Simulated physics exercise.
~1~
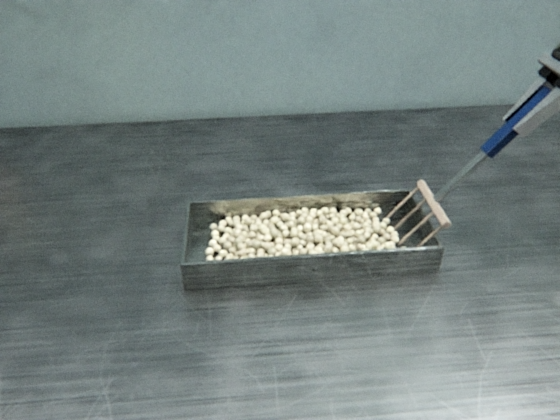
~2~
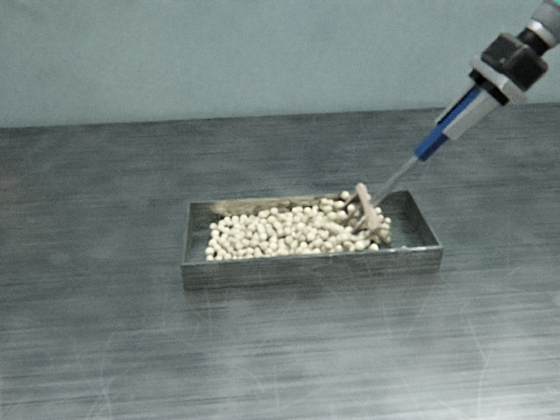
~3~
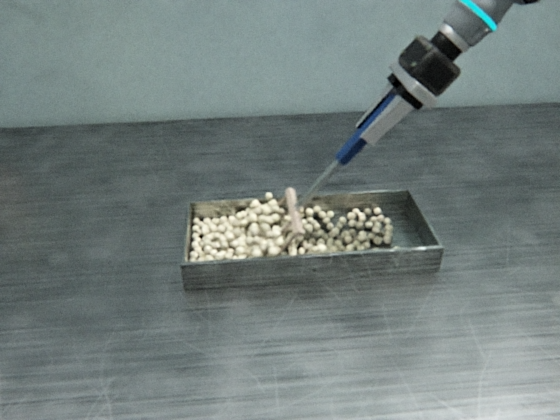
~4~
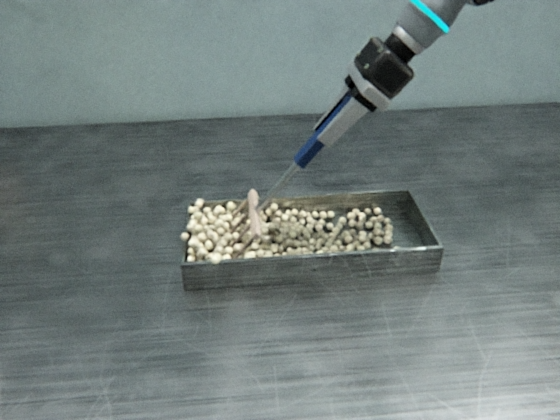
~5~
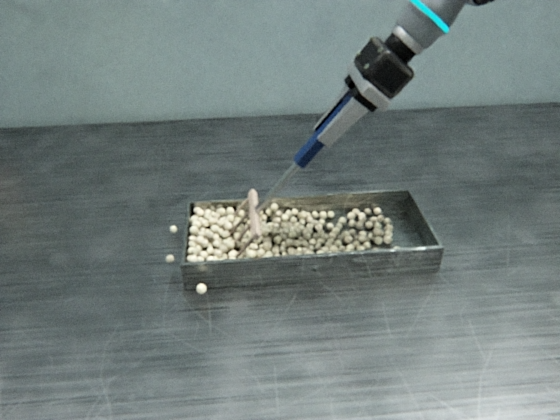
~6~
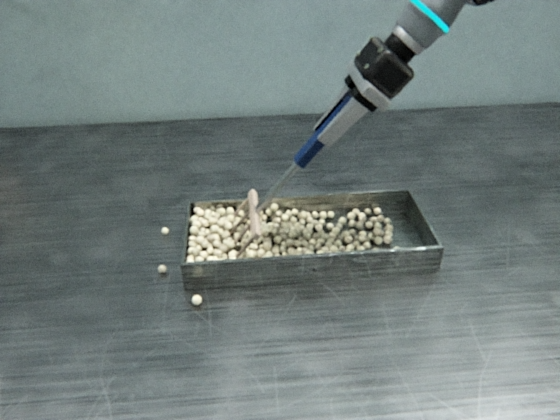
A robot arm drags a fork left through a tray of pale beads, spilling a few.
